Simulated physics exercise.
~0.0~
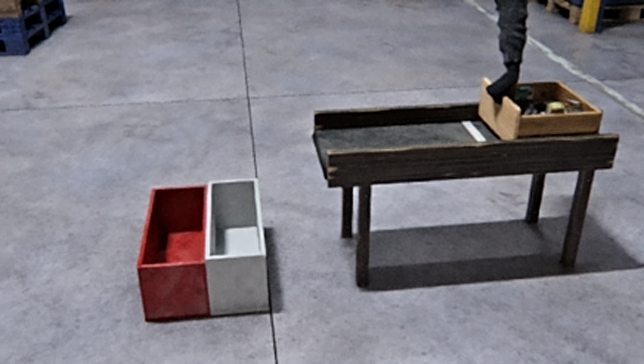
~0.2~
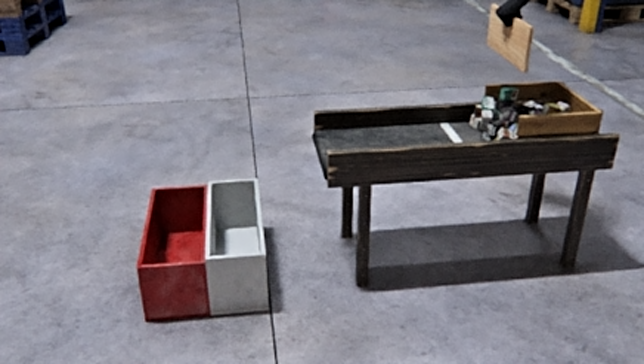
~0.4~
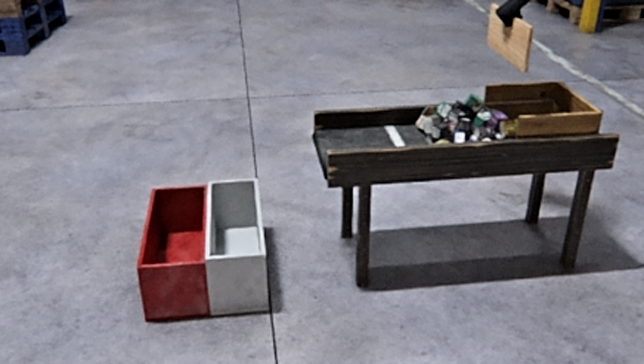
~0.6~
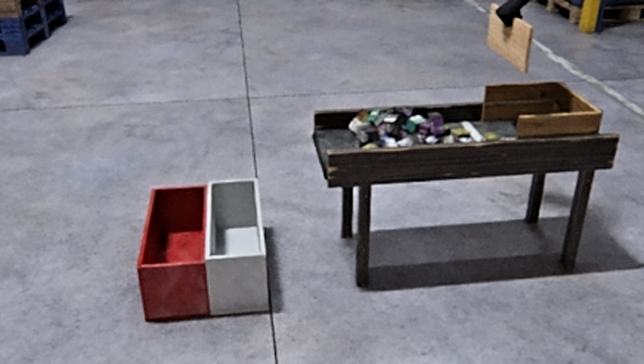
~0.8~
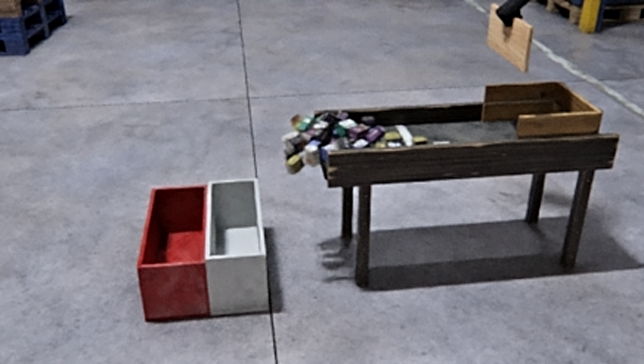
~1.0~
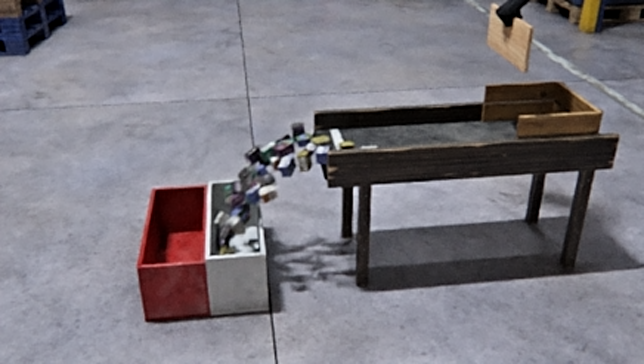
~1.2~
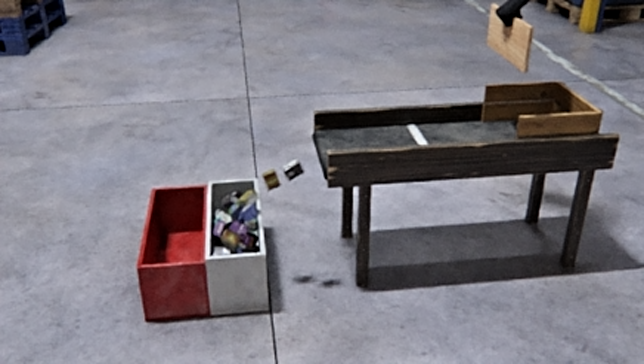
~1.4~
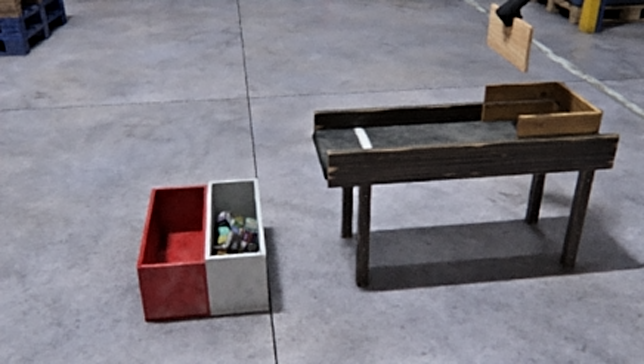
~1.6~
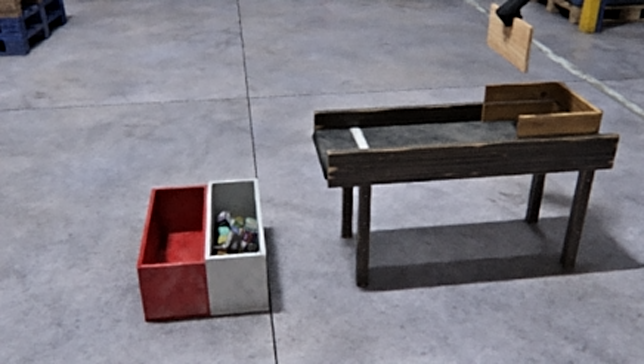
Small cartons riding a dark belt leftward after a wooden gate lifts, tumbling off the end and settling in the white bin.
